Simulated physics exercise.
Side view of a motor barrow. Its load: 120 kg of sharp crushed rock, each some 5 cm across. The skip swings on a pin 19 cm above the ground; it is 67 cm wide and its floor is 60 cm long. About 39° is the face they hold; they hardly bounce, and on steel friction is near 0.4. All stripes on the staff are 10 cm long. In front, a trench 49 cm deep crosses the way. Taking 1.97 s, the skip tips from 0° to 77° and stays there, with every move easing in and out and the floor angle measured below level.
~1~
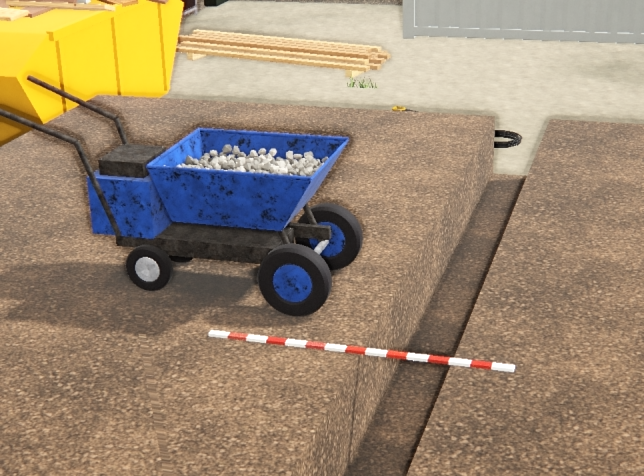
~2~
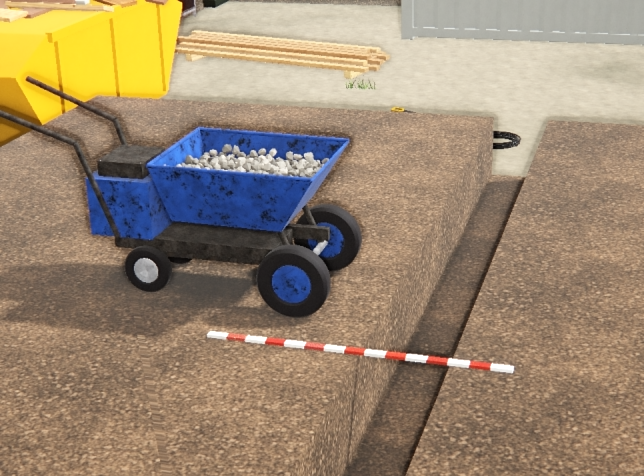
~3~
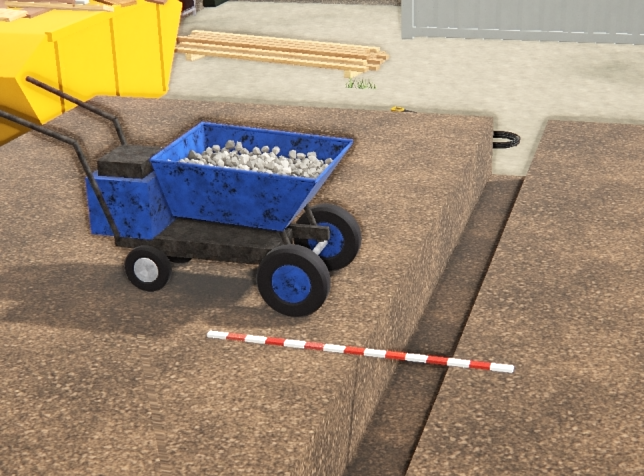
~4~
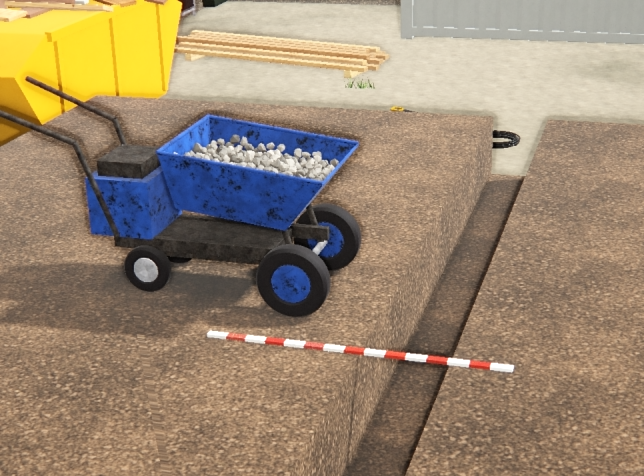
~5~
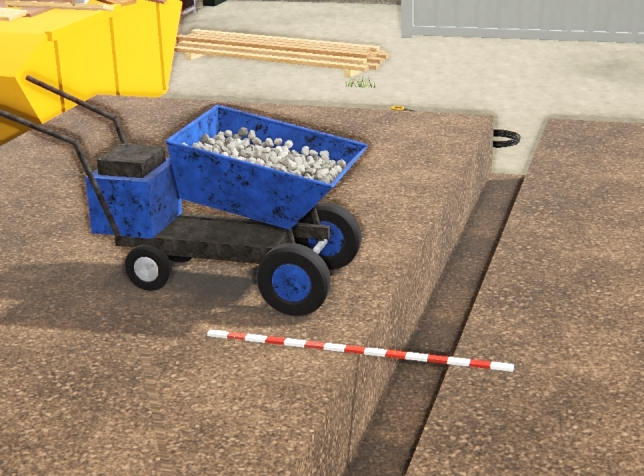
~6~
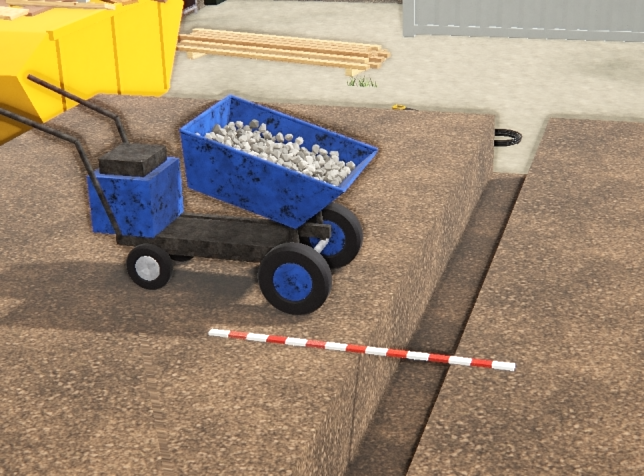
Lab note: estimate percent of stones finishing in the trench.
Approx. 86 %.
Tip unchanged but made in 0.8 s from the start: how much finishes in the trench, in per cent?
I'd put it at roughly 70 per cent.
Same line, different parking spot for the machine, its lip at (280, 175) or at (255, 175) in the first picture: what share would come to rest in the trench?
Result: Close to 90 then close to 70 per cent.
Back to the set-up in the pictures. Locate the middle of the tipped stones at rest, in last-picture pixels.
The resting stones are centred at roughly (443, 370).
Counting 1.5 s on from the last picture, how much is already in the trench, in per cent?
Roughly 30% by that time.
Then, 0.9 s after the last picture the floor is at 65°, 100 % in the skip; the foremost stones are at (408, 240).
Then, 1.5 s after the last picture the floor is at 77°, 66 % in the skip, 31 % in the trench, 3 % past the trench; the foremost stones are at (504, 308).
Then, 1.8 s after the last picture the floor is at 77°, 40 % in the skip, 55 % in the trench, 5 % past the trench; the foremost stones are at (542, 309).
Then, 3.8 s after the last picture the floor is at 77°, 9 % in the skip, 86 % in the trench, 5 % past the trench; the foremost stones are at (546, 309).
